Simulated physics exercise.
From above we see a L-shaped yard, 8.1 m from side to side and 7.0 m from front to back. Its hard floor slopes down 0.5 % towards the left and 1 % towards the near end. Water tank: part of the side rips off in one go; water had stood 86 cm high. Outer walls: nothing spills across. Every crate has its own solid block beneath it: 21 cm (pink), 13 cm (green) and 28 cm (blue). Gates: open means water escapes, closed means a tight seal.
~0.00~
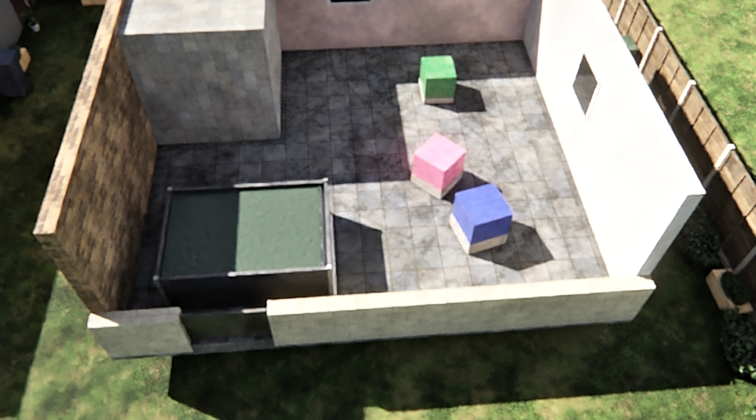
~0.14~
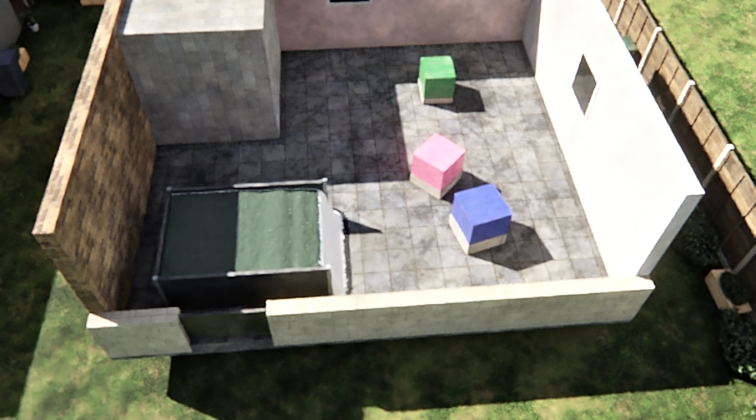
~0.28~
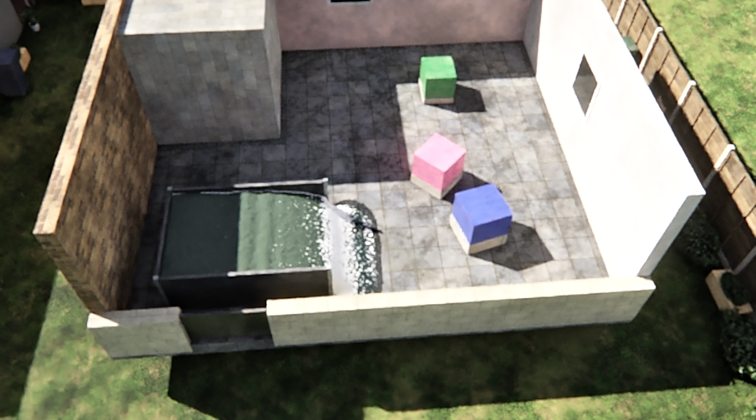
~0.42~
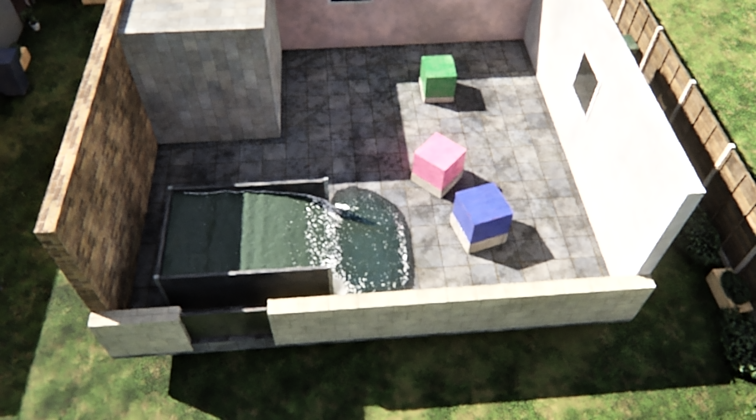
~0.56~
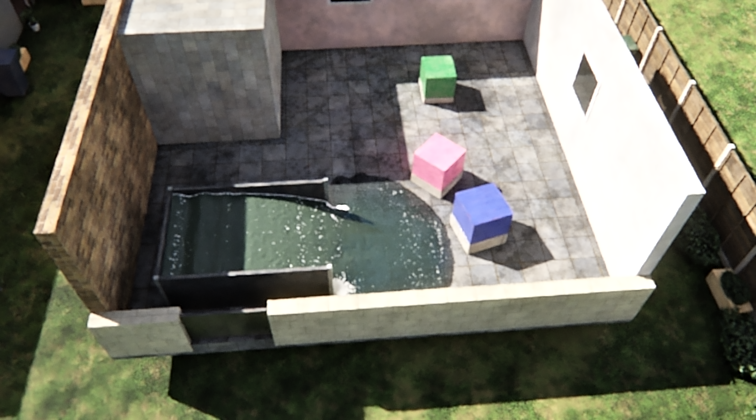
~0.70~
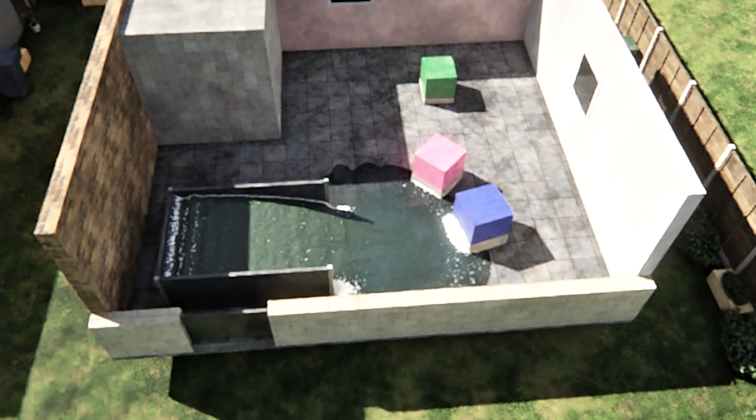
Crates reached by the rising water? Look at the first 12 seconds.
Pink crate reached, green crate reached, blue crate reached.
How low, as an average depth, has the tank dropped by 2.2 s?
It averages close to 31 centimetres.
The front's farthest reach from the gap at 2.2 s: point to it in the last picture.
Point: Roughly (545, 112) in the last view.
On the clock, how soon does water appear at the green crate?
Arrival: Green 2.0 s.
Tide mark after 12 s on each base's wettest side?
Topping out, pink sees 36, green sees 17 and blue sees 48, all in cm.
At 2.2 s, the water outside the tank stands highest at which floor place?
Around (602, 301).
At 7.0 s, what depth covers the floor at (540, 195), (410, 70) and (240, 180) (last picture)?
Spot by spot: Some 10, 8, then 1 cm.
After 1.4 s water covers 30 % of the floor and is deepest (48 cm) near (449, 239); pink plinth reached, green plinth not reached, blue plinth reached.
After 2.2 s water covers 45 % of the floor and is deepest (55 cm) near (602, 301); pink plinth reached, green plinth reached, blue plinth reached.
After 3.5 s water covers 60 % of the floor and is deepest (36 cm) near (602, 301); pink plinth reached, green plinth reached, blue plinth reached.
After 7.0 s water covers 85 % of the floor and is deepest (24 cm) near (287, 114); pink plinth reached, green plinth reached, blue plinth reached.
After 12.0 s water covers 100 % of the floor and is deepest (18 cm) near (137, 335); highest at the pink plinth 36 cm, highest at the green plinth 17 cm, highest at the blue plinth 48 cm.
